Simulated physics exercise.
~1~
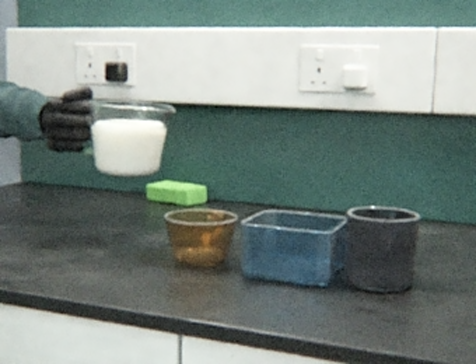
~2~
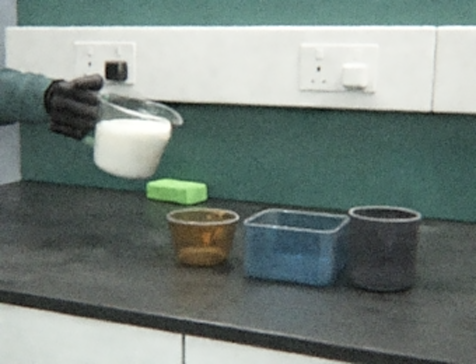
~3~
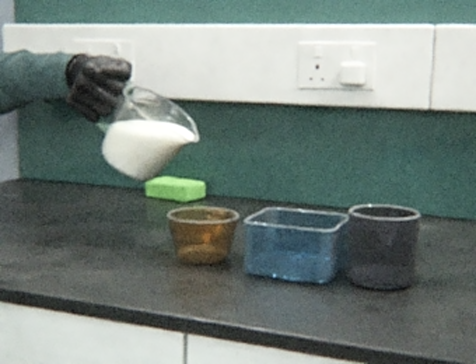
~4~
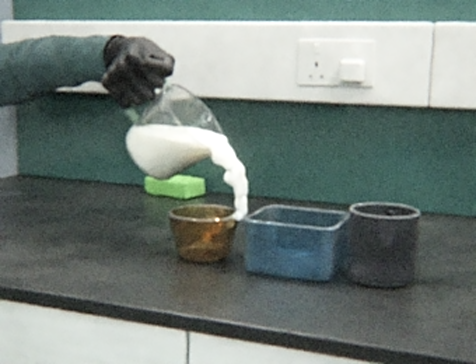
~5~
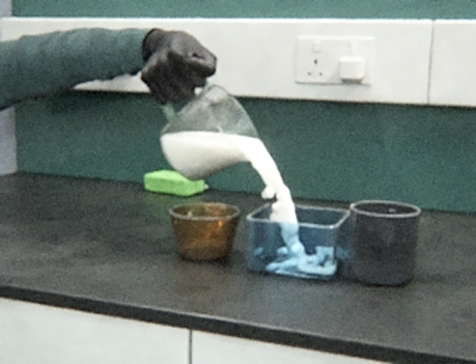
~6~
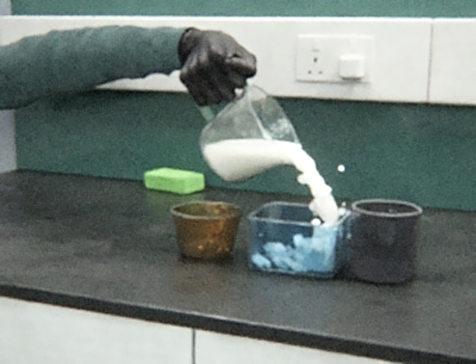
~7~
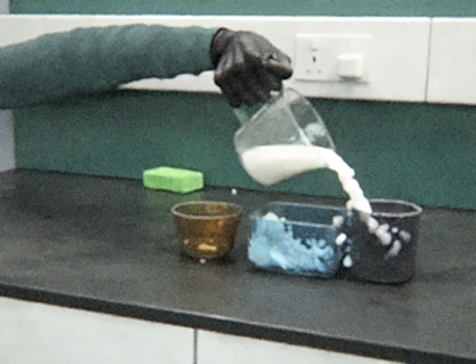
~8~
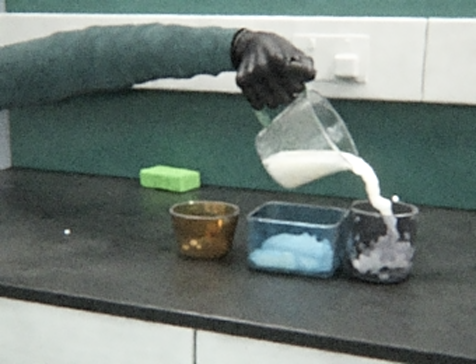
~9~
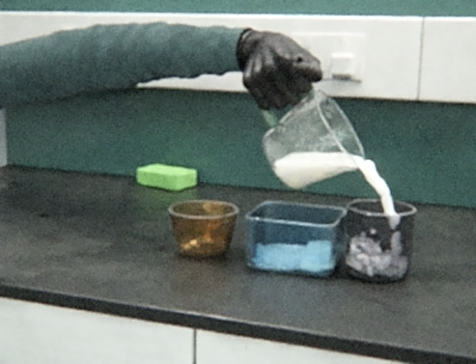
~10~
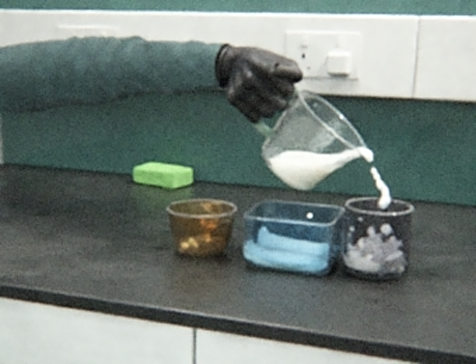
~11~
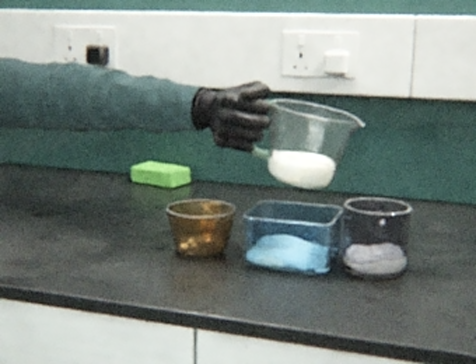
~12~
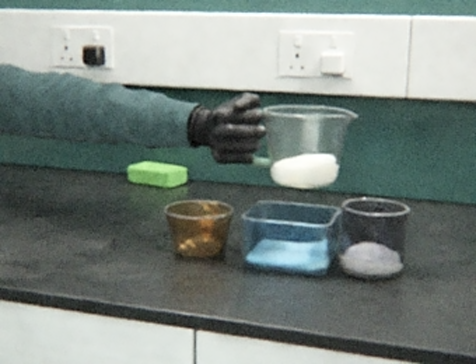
A gloved hand tips a clear jug rightwards, pouring milk into three containers, then levels it.
